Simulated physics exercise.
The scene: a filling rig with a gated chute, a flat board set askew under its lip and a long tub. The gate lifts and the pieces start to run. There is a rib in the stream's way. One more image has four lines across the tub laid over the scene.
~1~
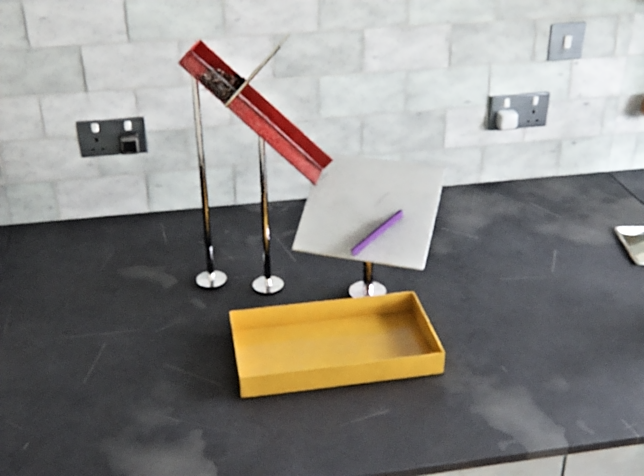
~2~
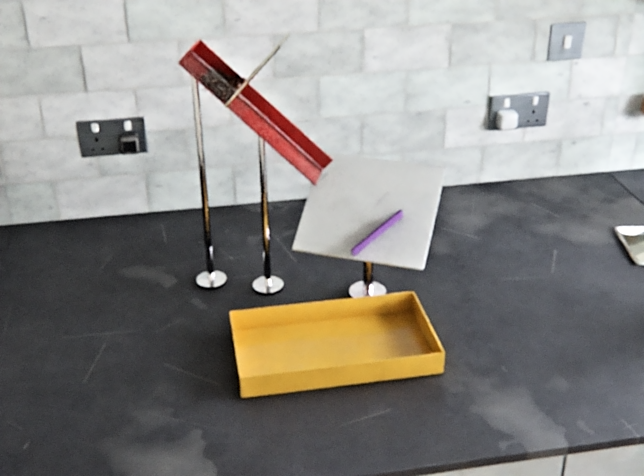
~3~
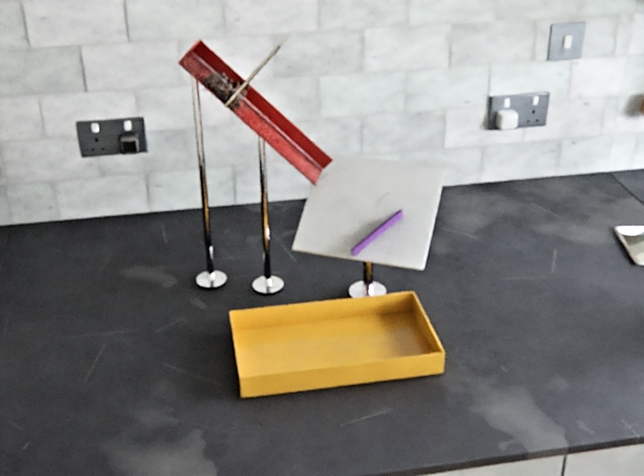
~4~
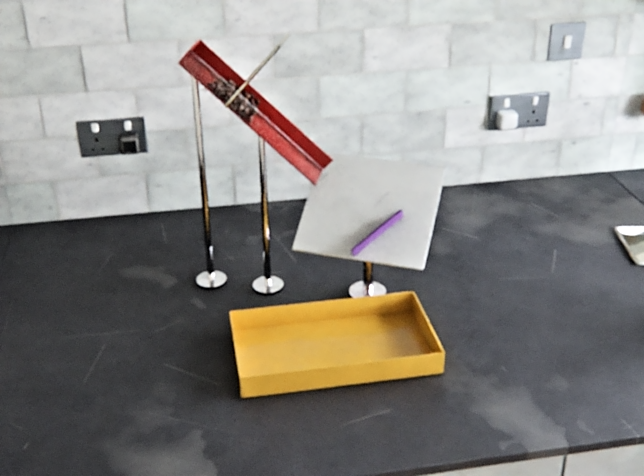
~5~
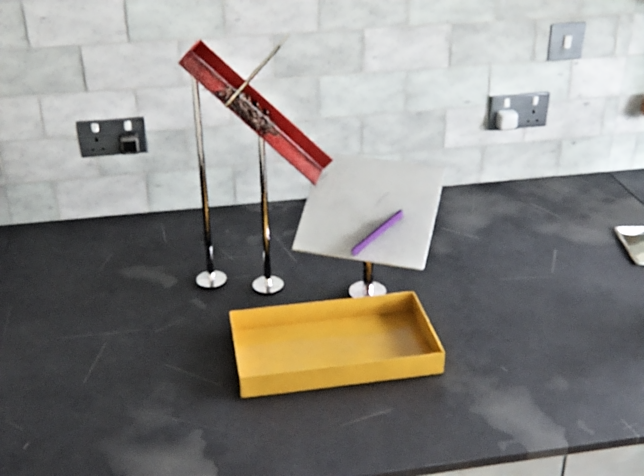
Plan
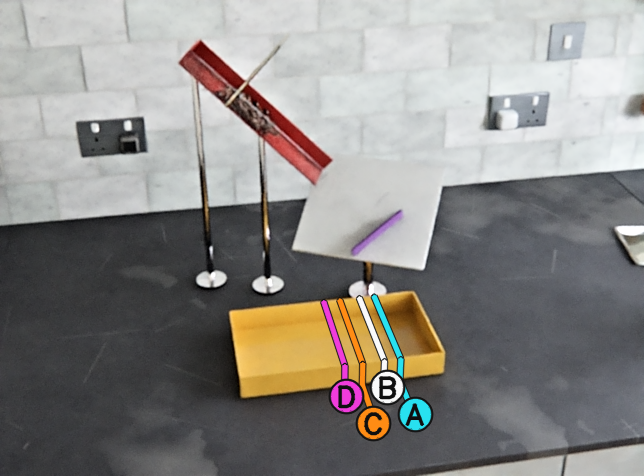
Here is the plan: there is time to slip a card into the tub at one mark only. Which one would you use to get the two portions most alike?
D beats the others.
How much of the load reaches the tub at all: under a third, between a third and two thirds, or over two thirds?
About that: Over two thirds.
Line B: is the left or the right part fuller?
More lands on the left.
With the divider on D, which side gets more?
More lands on the right.
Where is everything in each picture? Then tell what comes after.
In the first frame, load behind the gate (225, 86), flat chocolate drops; lip of the chute (318, 179), sloping fairly steeply.
In the second frame, middle of the board (370, 208), tilted fairly steeply; middle of its low edge (356, 259); of its high edge (382, 159).
In the third frame, front corners of the tub (241, 377) and (444, 353), empty; front of the load (240, 103).
In the fourth frame, middle of the load (238, 98); its front (251, 119), roughly a quarter of the way to the lip; rib from (402, 210) to (352, 250).
In the fifth frame, middle of the load (251, 109); its front (276, 133), roughly half of the way to the lip.
On the marked copy, line A crosses the front rim at (400, 358); line B crosses the front rim at (384, 360); line C crosses the front rim at (362, 363); line D crosses the front rim at (344, 365).
With A, of what is caught, almost all on the left of the divider, about a tenth on the right.
With B, of what is caught, almost all on the left of the divider, about a tenth on the right.
With C, of what is caught, the larger part on the left of the divider, about a tenth on the right.
With D, of what is caught, roughly a third on the left of the divider, roughly two thirds on the right.
